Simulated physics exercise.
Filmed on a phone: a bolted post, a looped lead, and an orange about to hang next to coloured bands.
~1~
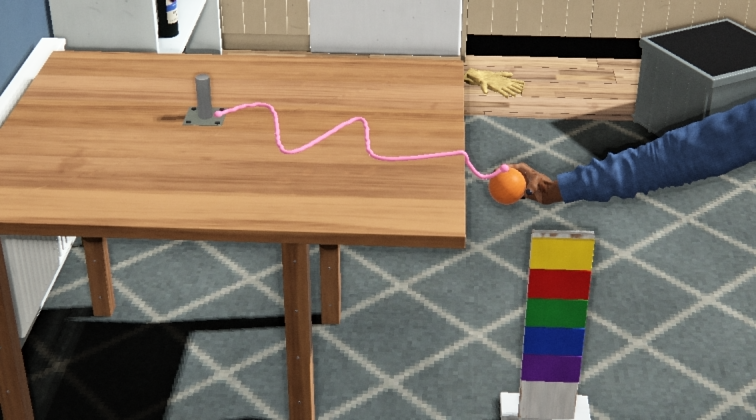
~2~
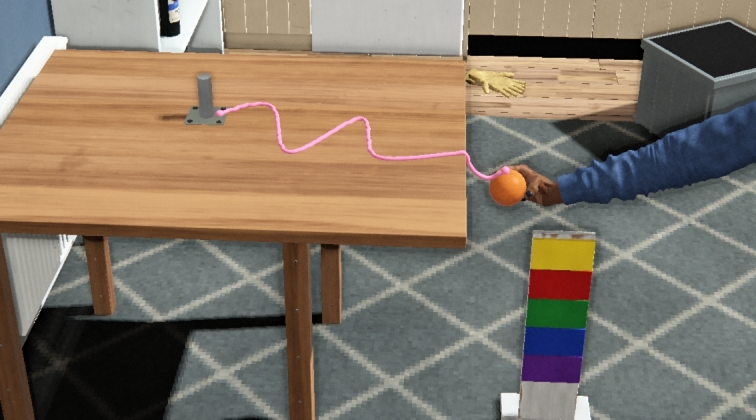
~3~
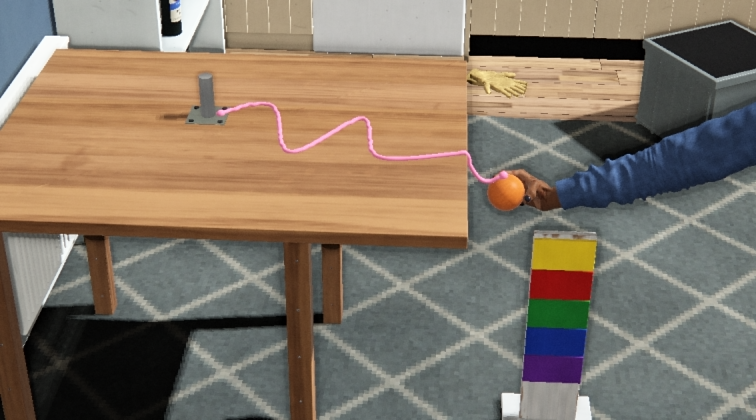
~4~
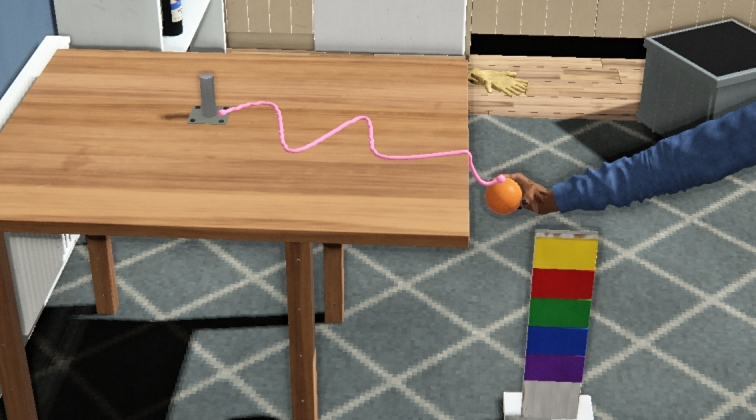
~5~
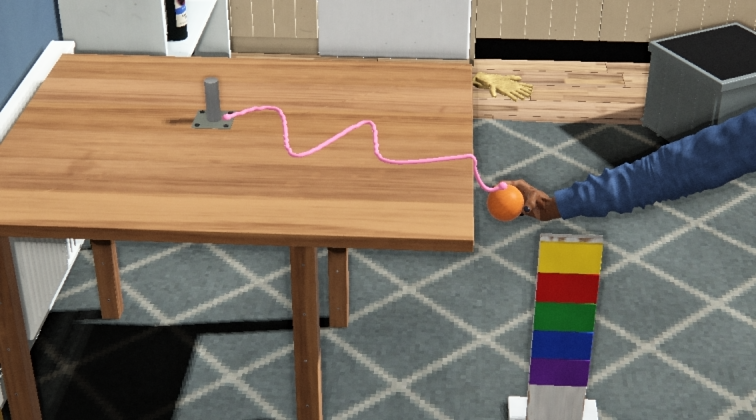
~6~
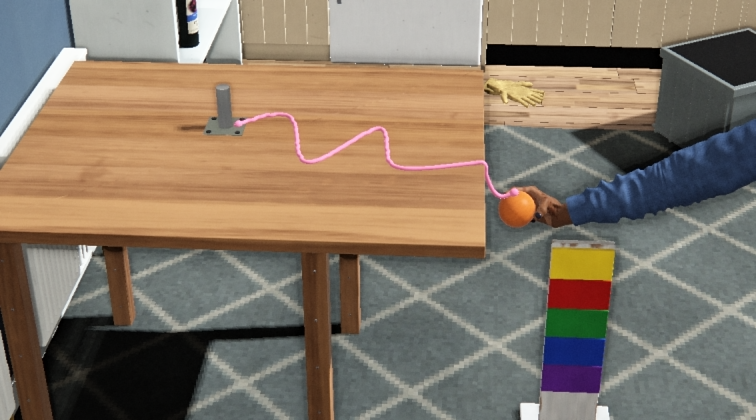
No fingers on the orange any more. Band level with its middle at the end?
Purple band.
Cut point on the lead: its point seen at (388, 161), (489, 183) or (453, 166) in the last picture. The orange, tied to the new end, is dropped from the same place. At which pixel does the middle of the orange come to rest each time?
Roughly (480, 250), (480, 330), (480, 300).
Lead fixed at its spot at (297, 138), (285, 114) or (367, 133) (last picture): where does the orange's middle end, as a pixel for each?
Respectively (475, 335), (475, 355) and (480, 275).
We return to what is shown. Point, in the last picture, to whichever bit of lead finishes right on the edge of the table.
It's near (368, 133) in the last picture.
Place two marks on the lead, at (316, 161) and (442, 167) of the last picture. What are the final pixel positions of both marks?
In that view they sit near (405, 145) and near (479, 279).
Soon after, orange near (506, 326); level with green.
After that, orange near (467, 365); level with purple.
And then, orange near (472, 369); level with purple.
In the end, orange near (475, 371); level with purple. The purple one.
